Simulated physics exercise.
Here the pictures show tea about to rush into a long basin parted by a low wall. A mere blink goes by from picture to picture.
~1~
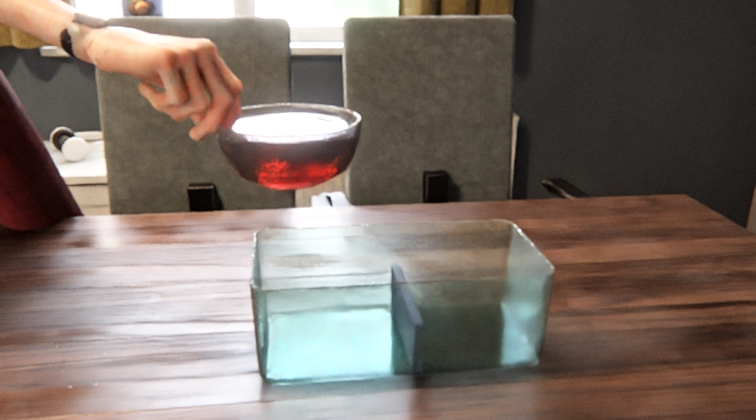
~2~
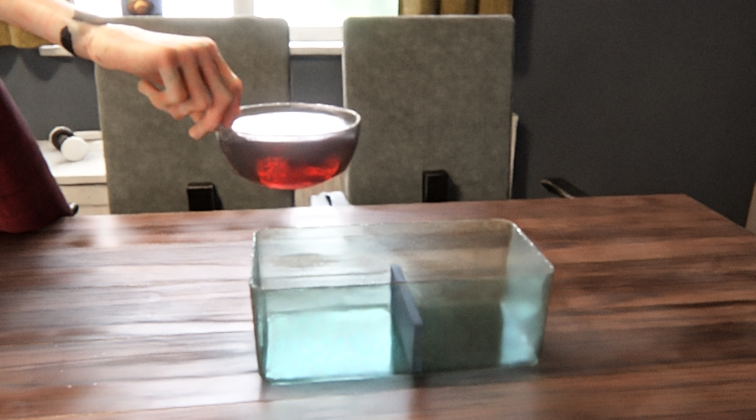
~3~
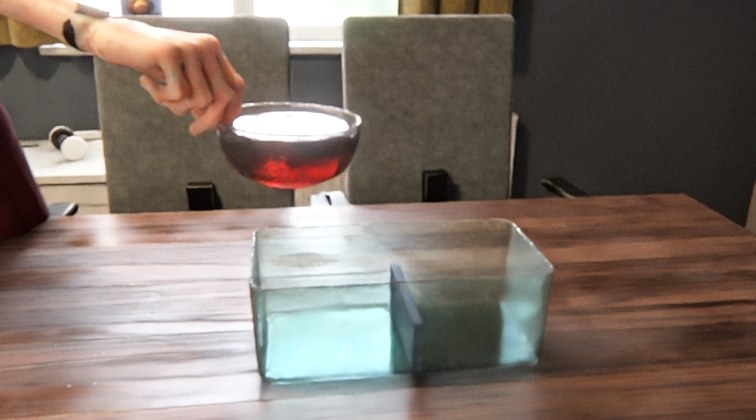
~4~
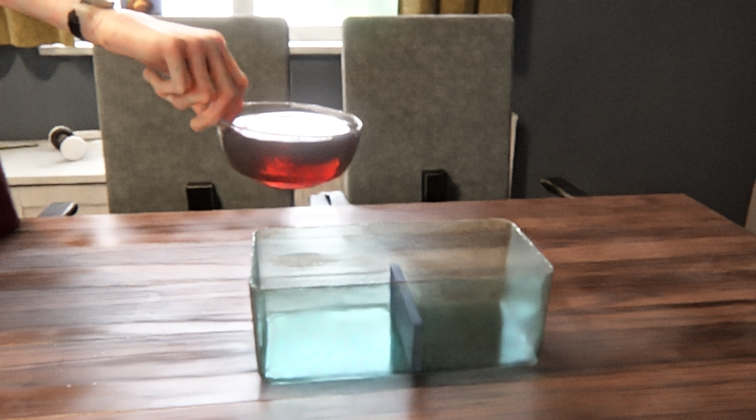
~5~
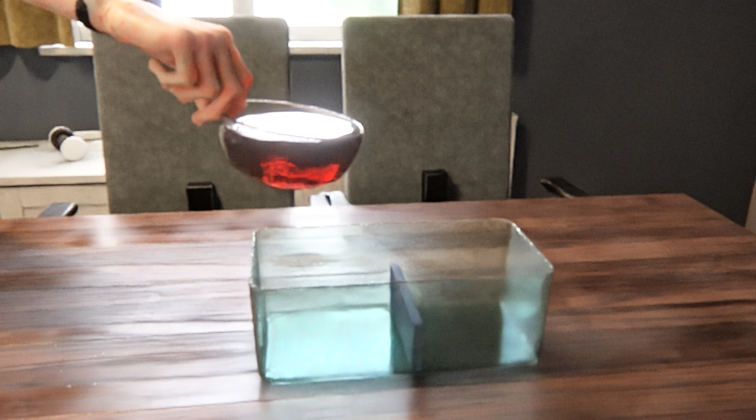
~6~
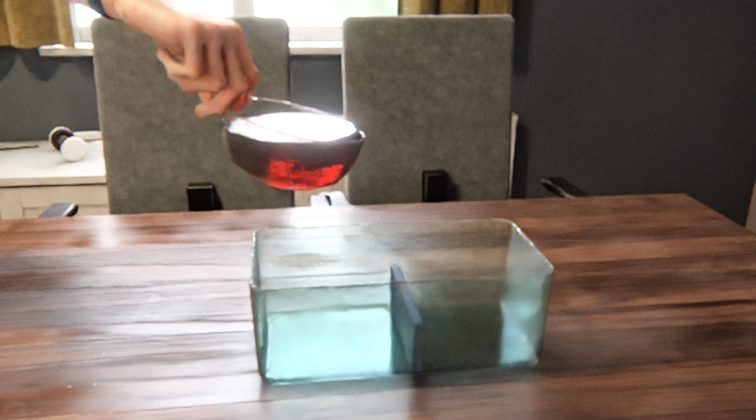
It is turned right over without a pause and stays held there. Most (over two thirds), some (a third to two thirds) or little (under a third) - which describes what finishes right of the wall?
Some.
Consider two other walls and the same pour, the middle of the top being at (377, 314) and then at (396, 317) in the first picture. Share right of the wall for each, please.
First try around 80 percent; second try around 65 percent.
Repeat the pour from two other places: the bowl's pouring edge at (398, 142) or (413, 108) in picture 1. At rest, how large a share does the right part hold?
It comes out at around 85 percent and then around 90 percent.
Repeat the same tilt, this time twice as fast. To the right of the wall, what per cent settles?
Roughly 35 percent.
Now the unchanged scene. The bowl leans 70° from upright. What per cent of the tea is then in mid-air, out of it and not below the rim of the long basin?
Roughly 35 percent.
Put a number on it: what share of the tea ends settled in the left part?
Near 45 in a hundred.
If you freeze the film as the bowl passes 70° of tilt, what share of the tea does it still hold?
Remaining fraction: Approx. 30 %.
A moment on, the bowl is tipped part way and 32 per cent is still to pour, 6 is left of the wall and 26 right of it.
Next, the bowl is tipped right over and 1 per cent is still to pour, 41 is left of the wall and 54 right of it.
Then the bowl is tipped right over and 0 per cent is still to pour, 45 is left of the wall and 54 right of it.
Later the bowl is tipped right over and 0 per cent is still to pour, 45 is left of the wall and 55 right of it.
In the end 45 per cent lies left of the wall, 54 right of it and 1 outside.
